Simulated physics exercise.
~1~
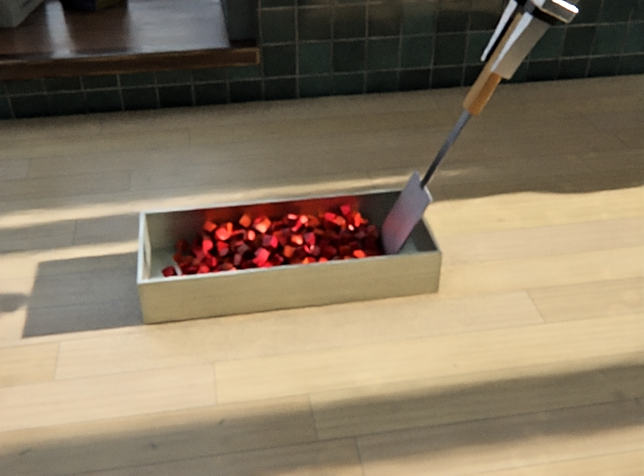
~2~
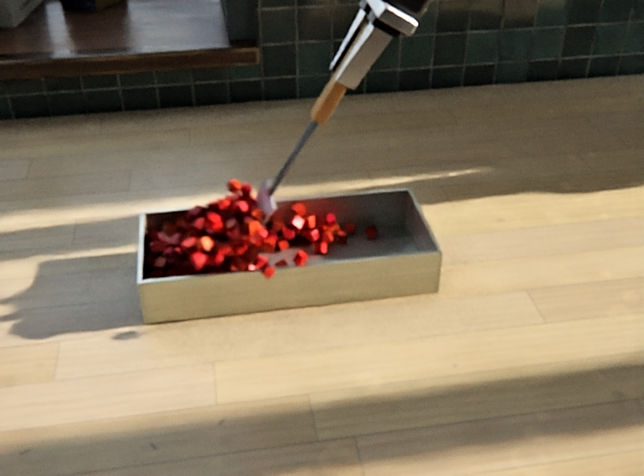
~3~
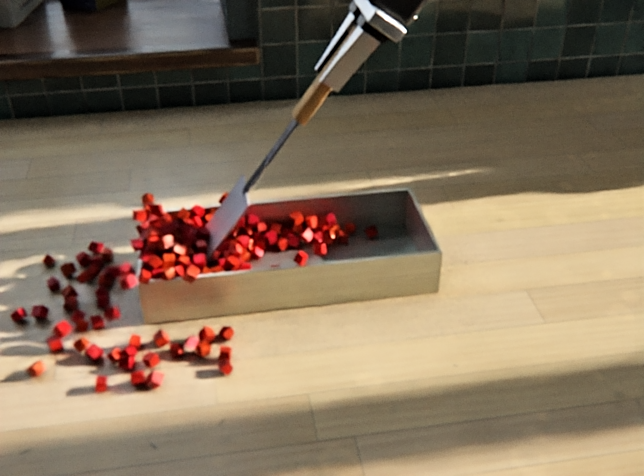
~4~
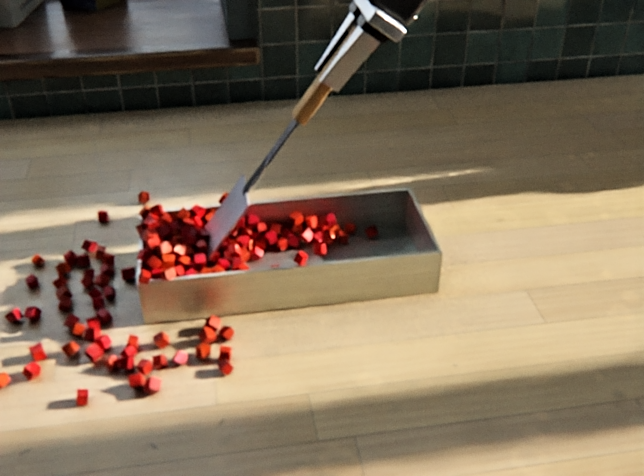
On a sunlit wooden counter, a robot-held spatula pushes red cubes left along a tray, spilling some over the end and front.
